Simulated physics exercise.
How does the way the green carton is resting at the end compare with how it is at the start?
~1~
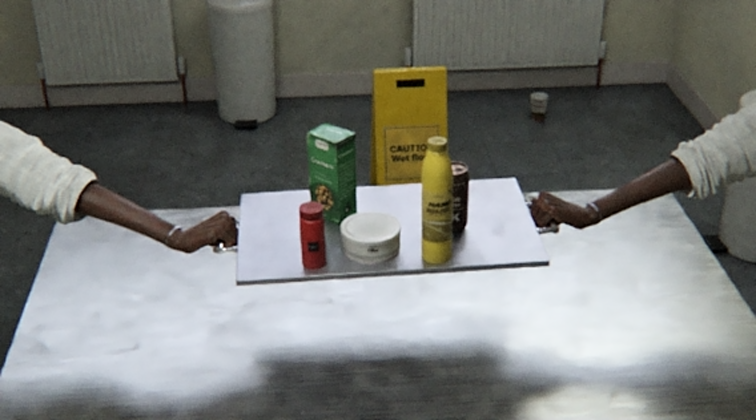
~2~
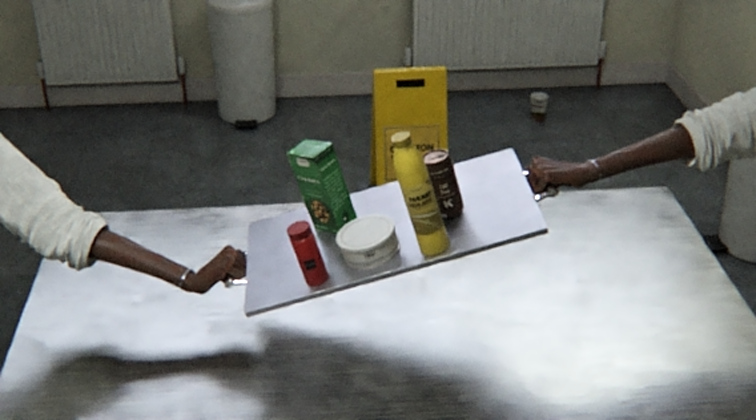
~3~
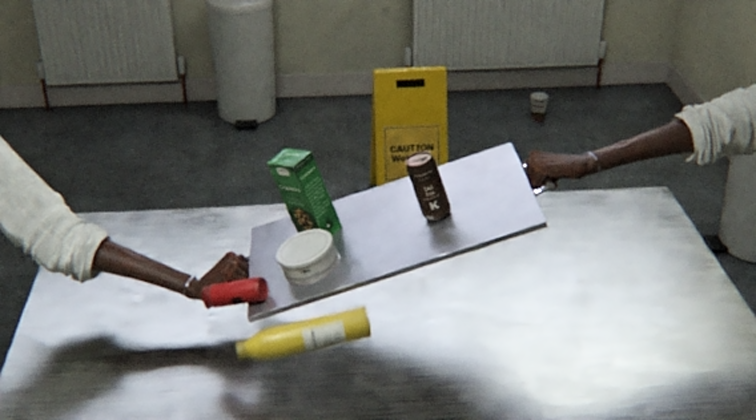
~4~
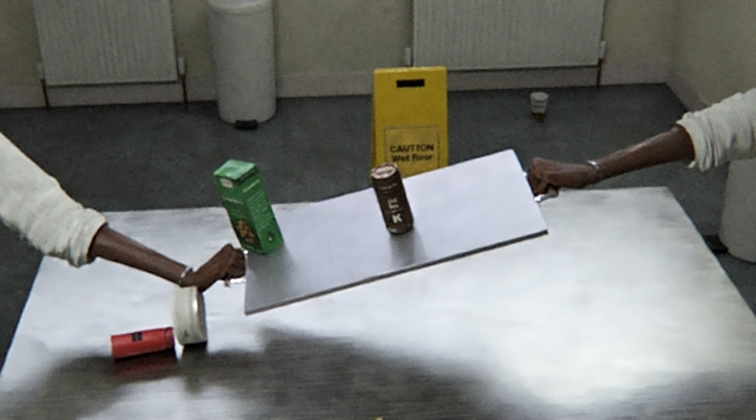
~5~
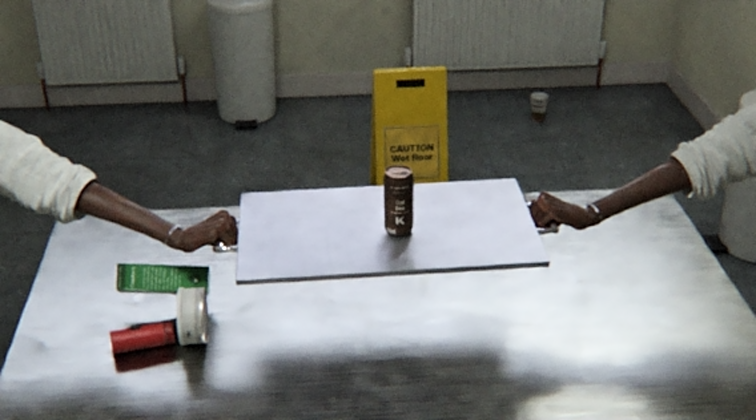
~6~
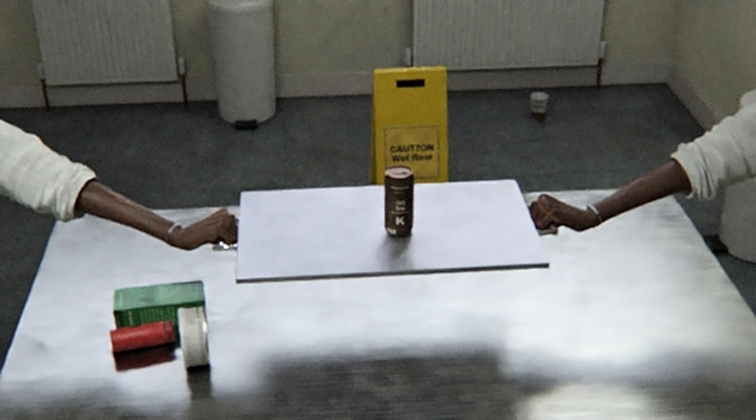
At the start the green carton stands upright on the board, but at the end it lies on its side on the table at the left.
To begin with, two hands hold a flat board level above a shiny table, with a green carton, red shaker, white tub, yellow bottle and brown can standing on it. The left edge dips, and the items start to lean and slide. The yellow bottle and red shaker topple and go off the board, and the white tub follows them down on the left. The green carton slides to the low edge and drops as the board returns to level. At the end, only the brown can stands on the board, while the carton, shaker and tub lie on the table and the bottle is out of sight.
